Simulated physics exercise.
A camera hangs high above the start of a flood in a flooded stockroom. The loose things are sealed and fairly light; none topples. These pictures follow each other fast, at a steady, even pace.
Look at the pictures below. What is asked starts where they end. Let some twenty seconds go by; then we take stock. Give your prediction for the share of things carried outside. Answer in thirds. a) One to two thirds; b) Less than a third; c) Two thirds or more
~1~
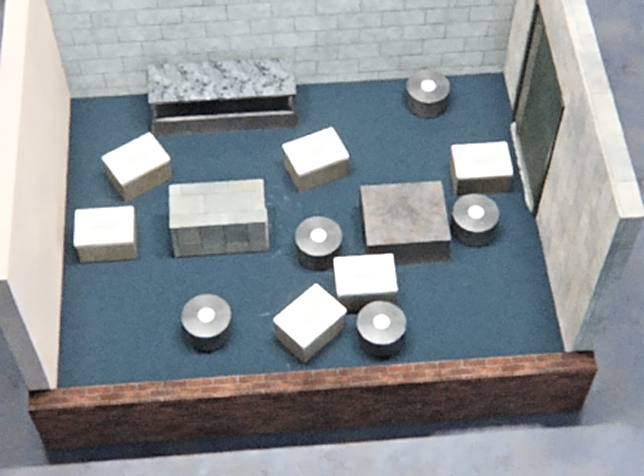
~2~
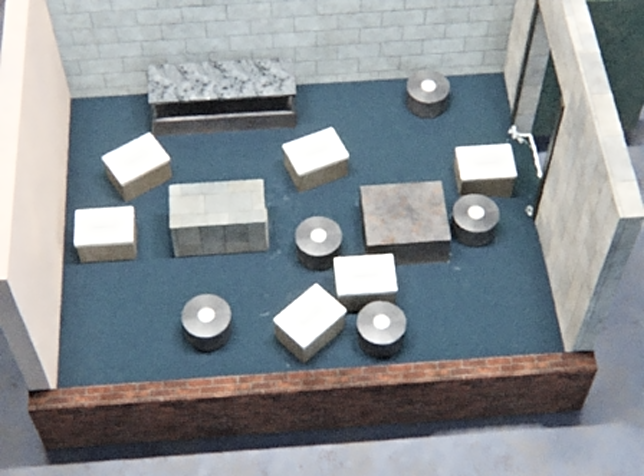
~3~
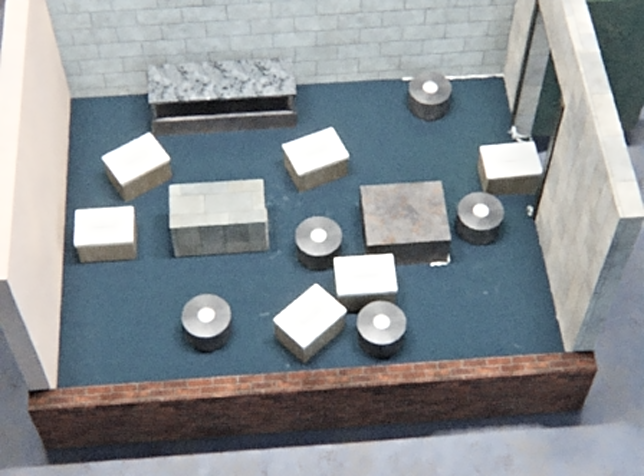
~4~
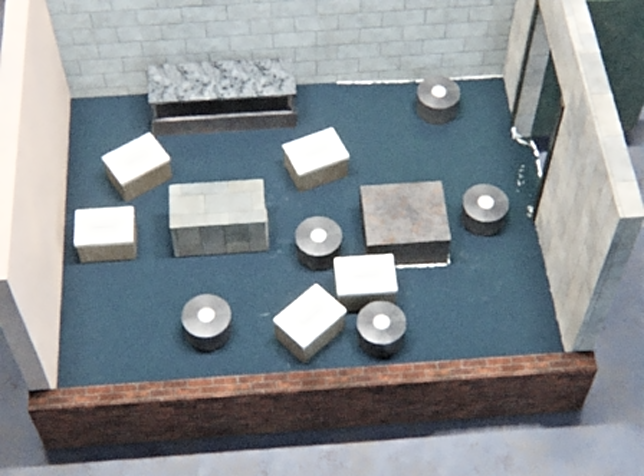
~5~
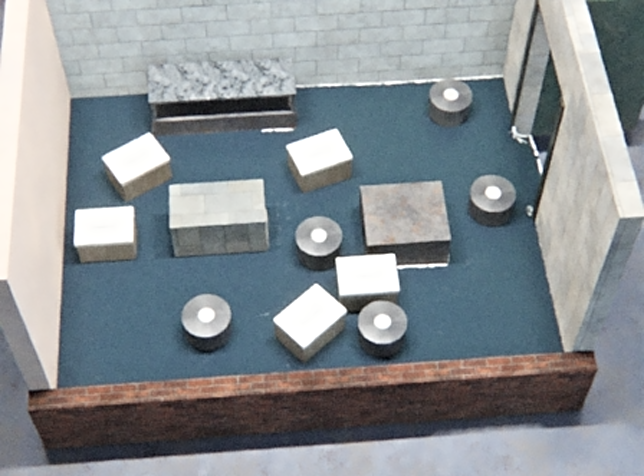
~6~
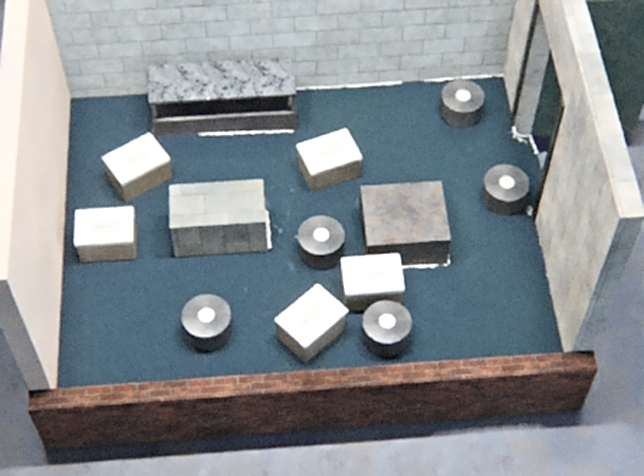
Two thirds or more (c).
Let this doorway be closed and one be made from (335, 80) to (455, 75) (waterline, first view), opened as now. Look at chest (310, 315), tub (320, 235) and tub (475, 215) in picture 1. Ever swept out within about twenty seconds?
In turn: Inside, out, gone.
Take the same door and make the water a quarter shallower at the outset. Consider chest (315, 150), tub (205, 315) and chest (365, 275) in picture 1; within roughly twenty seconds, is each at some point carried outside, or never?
In order, flushed away, held back and flushed away.
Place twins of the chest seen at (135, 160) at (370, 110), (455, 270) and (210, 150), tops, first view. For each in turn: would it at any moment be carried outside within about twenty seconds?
Here's how it goes, in order: Gets out, then gets out, then gets out.
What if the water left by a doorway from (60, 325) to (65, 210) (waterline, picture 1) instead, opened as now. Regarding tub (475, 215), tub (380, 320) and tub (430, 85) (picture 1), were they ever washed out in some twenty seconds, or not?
Taken in that order, the answers are not lost, swept away, not lost.
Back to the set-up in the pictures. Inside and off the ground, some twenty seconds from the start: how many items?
Counting them up gives 3.
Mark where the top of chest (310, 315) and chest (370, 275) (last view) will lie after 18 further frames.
Roughly (411, 298) for one and (514, 184) for the other.
A moment on, 2 of 11 are out; 9 afloat.
Next, 4 of 11 are out; 7 afloat.
Later, 8 of 11 are out; 3 afloat.
In the end, 8 of 11 are out; 3 afloat.
